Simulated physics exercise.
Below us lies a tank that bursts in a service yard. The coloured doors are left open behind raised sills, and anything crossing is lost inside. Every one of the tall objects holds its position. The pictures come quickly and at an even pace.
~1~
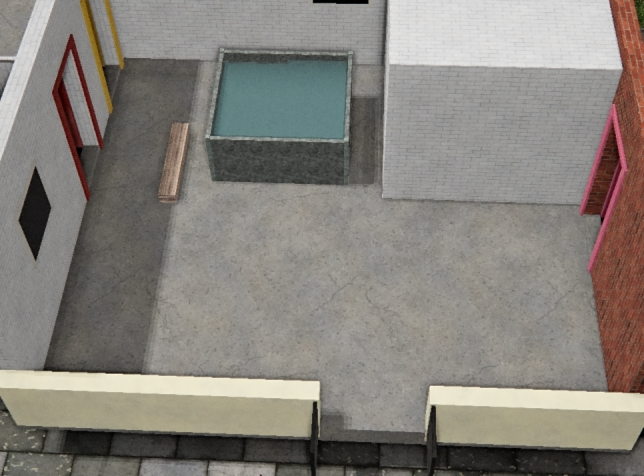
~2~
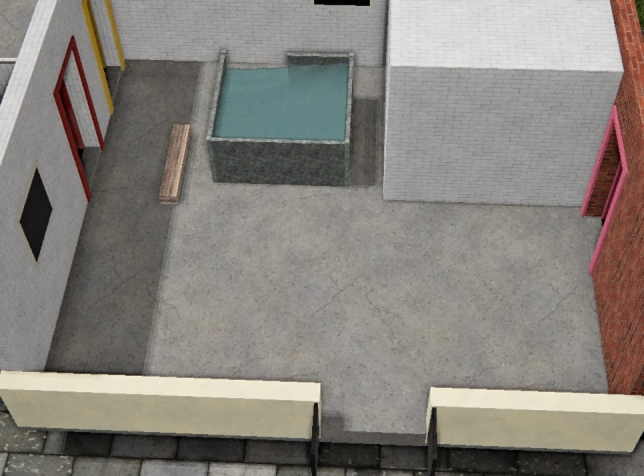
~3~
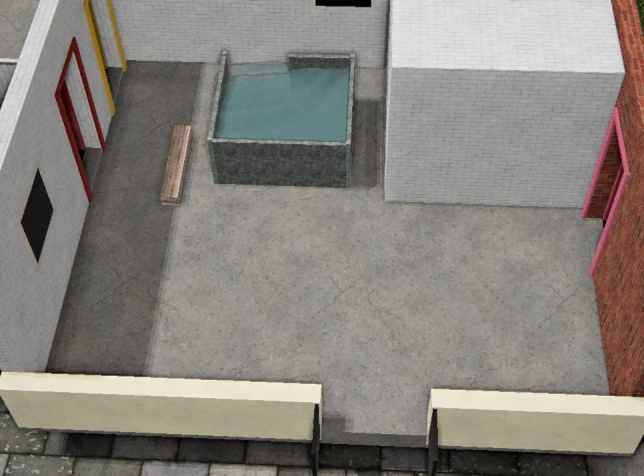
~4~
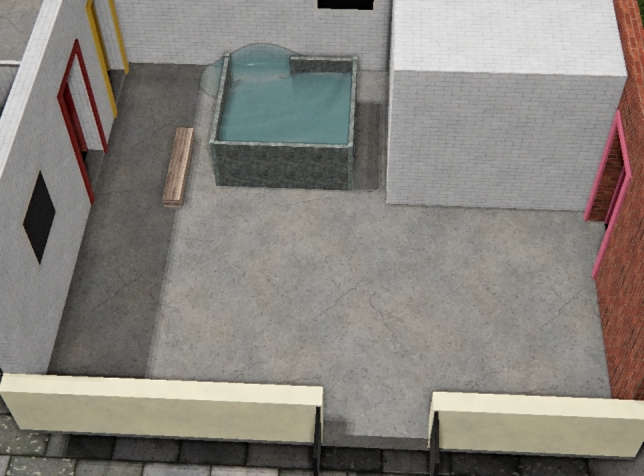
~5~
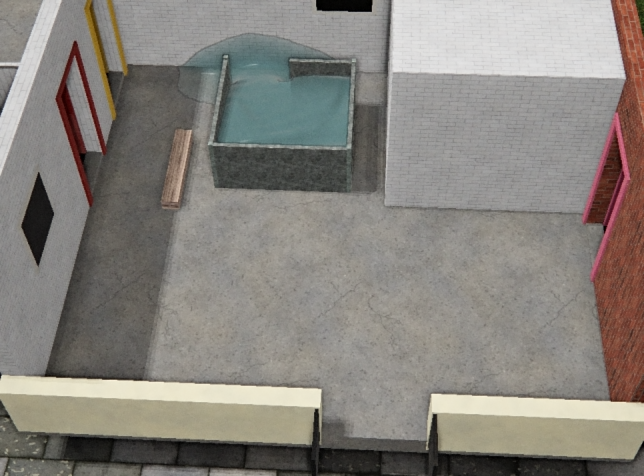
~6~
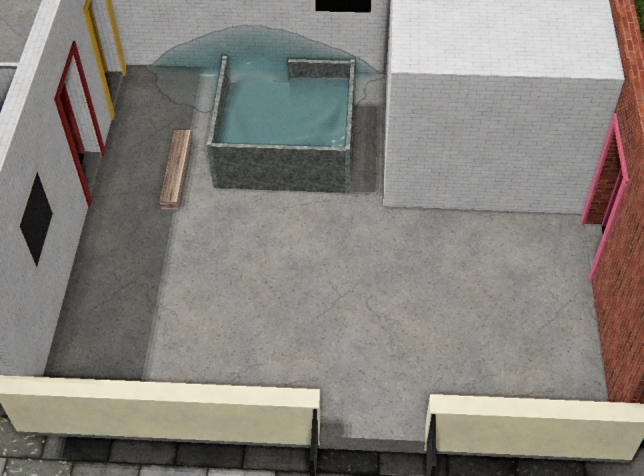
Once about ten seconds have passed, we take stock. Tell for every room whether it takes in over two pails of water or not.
Outcome: The red door will not top two buckets. The pink door will not top two buckets. The yellow door will top two buckets.
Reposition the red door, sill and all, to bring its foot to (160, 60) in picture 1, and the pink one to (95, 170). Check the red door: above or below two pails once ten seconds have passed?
The red door overflows.
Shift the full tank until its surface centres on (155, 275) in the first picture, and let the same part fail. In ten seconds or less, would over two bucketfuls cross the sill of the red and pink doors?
Result - red door overshoots, pink door undershoots.
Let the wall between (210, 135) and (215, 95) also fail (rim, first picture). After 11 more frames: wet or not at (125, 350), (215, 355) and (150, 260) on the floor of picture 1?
Respectively: Drenched, drenched and drenched.
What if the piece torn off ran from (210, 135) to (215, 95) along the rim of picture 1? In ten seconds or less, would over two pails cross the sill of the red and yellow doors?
The red one crosses the line and the yellow one crosses the line, I think.
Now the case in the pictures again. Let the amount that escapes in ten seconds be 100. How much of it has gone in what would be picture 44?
Working it through, I arrive at 80 per cent.
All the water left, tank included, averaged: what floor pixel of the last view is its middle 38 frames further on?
I'd place it roughly at (253, 195).
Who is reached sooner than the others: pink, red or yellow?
Going by the pictures, it would be the door marked yellow.
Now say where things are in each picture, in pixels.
The first picture shows the tank at (282, 98) is whole and still.
In the second picture, the front is at a hidden place, out from the gap on the tank's far side.
In the third picture, water pours out on the tank's far side and has run to a hidden place.
In the fourth picture, water pours out on the tank's far side and has run to a hidden place.
In the fifth picture, the front is at a hidden place, out from the gap on the tank's far side.
In the sixth picture, water pours out on the tank's far side and has run to (148, 66).
A moment on, water covers 15 % of the floor; the red door not reached, the pink door not reached, the yellow door over two buckets in.
Next, water covers 20 % of the floor; the red door wet at the sill, nothing in, the pink door not reached, the yellow door far over two buckets in.
Then, water covers 55 % of the floor; the red door wet at the sill, nothing in, the pink door not reached, the yellow door far over two buckets in.
Later, water covers 70 % of the floor; the red door wet at the sill, nothing in, the pink door not reached, the yellow door far over two buckets in.
In the end, water covers 90 % of the floor; the red door wet at the sill, nothing in, the pink door wet at the sill, nothing in, the yellow door far over two buckets in.
